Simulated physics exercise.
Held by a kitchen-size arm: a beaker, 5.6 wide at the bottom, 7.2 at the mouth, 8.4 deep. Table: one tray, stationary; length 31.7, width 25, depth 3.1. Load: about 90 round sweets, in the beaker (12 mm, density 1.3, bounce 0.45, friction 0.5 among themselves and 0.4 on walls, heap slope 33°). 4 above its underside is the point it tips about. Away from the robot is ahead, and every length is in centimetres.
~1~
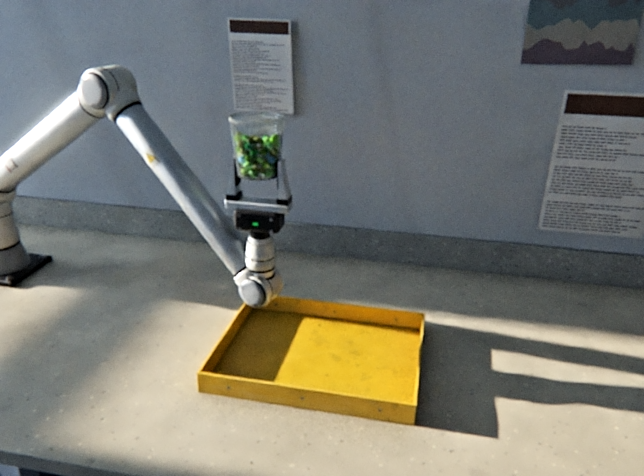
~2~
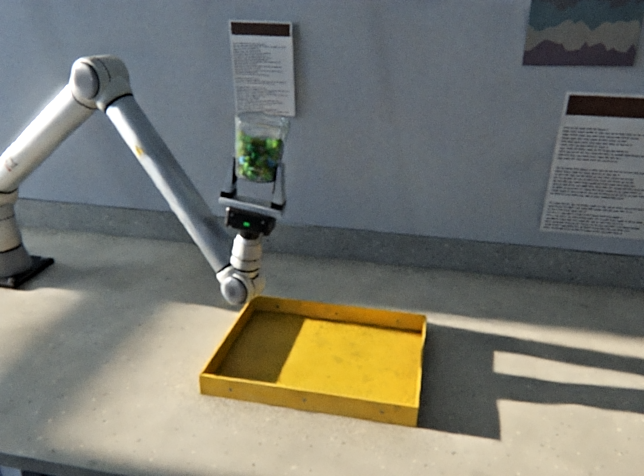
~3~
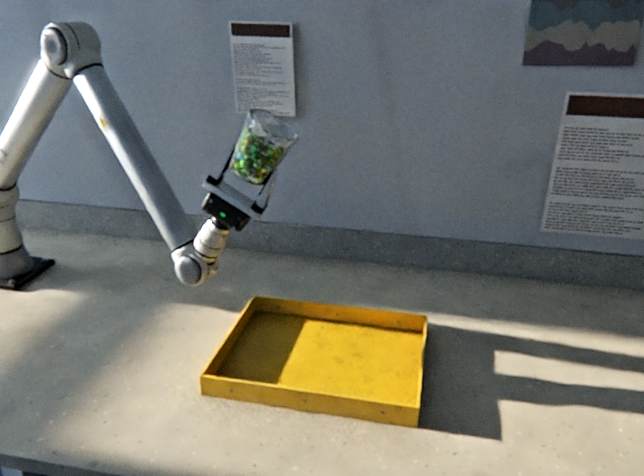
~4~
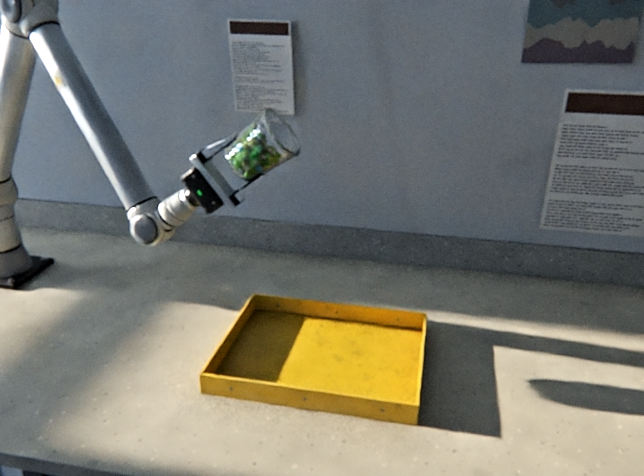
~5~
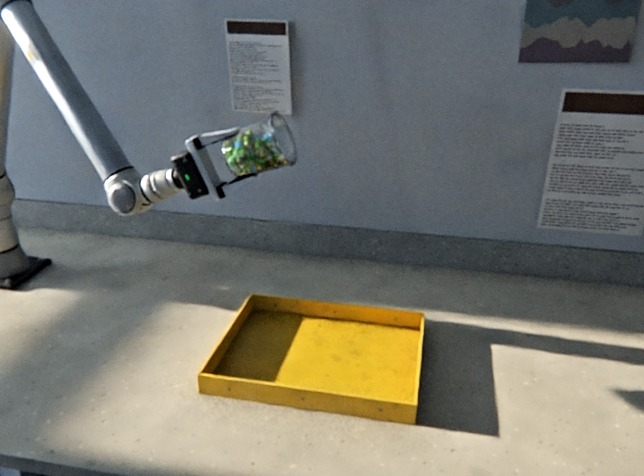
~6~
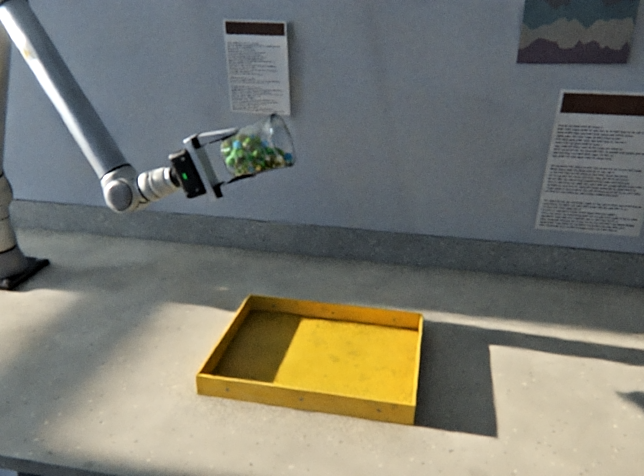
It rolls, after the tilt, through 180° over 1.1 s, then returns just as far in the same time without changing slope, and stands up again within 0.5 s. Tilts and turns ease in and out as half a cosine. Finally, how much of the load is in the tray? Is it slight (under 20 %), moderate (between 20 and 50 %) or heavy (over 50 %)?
It is slight, under 20 %.
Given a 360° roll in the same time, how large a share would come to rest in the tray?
It would come to around 15 per cent.
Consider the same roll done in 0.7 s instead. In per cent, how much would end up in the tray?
About 5 %.
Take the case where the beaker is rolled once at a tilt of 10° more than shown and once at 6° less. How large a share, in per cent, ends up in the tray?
You'd get close to 25 per cent, then close to 0 per cent.
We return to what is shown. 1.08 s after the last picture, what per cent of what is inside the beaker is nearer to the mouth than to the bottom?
Some 40 per cent.
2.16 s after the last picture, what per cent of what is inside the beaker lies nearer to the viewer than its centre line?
65 %.
Then, 1.08 s on, tipped 68°, highest piece 37 above the table; 91 in the beaker, 2 in the tray.
Then, 2.16 s on, tipped 68°, highest piece 36 above the table; 87 in the beaker, 5 in the tray, 1 in flight or on a rim.
Then, 2.90 s on, upright, highest piece 38 above the table; 86 in the beaker, 7 in the tray.
Then, 3.60 s on, upright, highest piece 38 above the table; 86 in the beaker, 7 in the tray.
In the end, 86 in the beaker, 7 in the tray. That is 8 % in the tray.
